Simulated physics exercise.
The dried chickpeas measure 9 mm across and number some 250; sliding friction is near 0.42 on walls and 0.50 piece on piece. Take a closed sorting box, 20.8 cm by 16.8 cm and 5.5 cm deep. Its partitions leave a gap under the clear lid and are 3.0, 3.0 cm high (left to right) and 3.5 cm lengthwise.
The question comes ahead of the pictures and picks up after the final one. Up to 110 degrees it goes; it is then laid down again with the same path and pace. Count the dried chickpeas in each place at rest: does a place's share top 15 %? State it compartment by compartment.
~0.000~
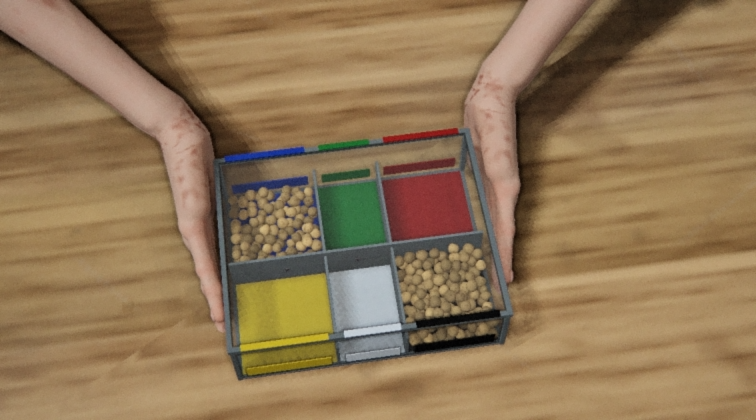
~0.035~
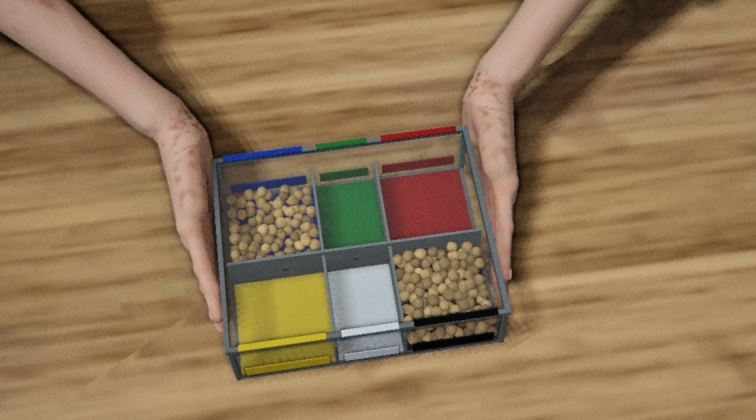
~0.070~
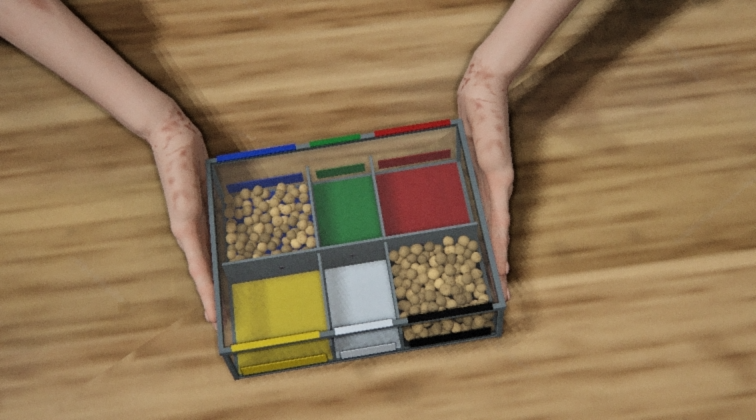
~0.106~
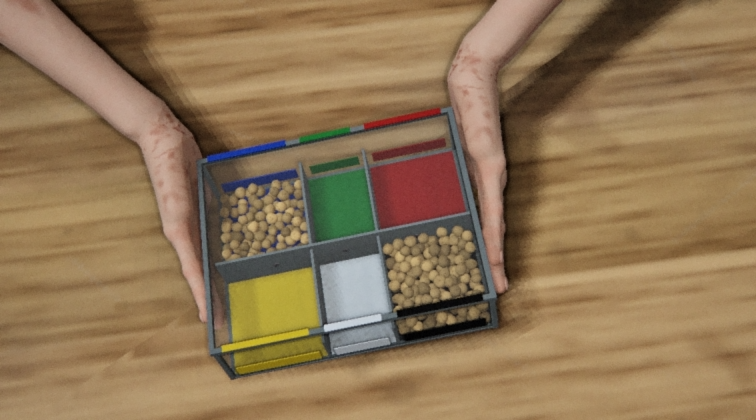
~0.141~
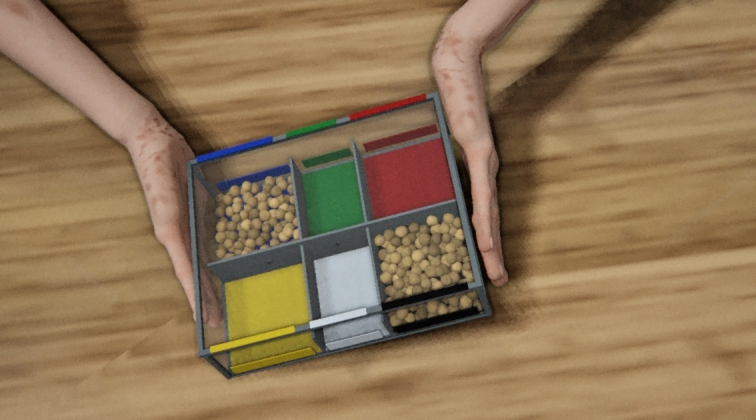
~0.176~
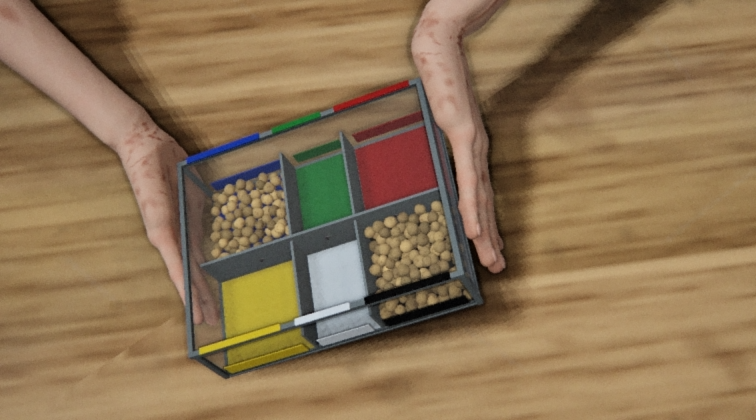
Red: Does not, blue: Tops it, green: Does not, yellow: Tops it, white: Does not, black: Does not.
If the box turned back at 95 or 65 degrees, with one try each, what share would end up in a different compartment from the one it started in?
Some 45 and some 25 per cent, respectively.
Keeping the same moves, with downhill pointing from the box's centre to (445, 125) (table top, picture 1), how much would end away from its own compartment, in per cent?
Something like 40 per cent of the pieces.
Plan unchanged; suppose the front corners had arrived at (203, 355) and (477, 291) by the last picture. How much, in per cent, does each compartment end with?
It comes out as red at 0 percent, blue at 40 percent, green at 0 percent, yellow at 50 percent, white at 0 percent and black at 5 percent.
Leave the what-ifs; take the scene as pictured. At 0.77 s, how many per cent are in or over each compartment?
You'd find red at 0, blue at 45, green at 0, yellow at 15, white at 10 and black at 25 per cent.
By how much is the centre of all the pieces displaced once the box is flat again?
The balance point ends up some 8.5 centimetres from where it began.
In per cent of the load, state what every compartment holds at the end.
Red 0; blue 50; green 0; yellow 50; white 0; black 0 (in a hundred).
Then, at 0.77 s, tilt 110 degrees; blue 45 %, yellow 15 %, white 10 %, black 25 %.
After 1.16 s, tilt 48 degrees; blue 50 %, yellow 50 %.
After 1.64 s, tilt 0 degrees; blue 50 %, yellow 50 %.
At rest (2.2 s), red 0 %, blue 50 %, green 0 %, yellow 50 %, white 0 %, black 0 %.
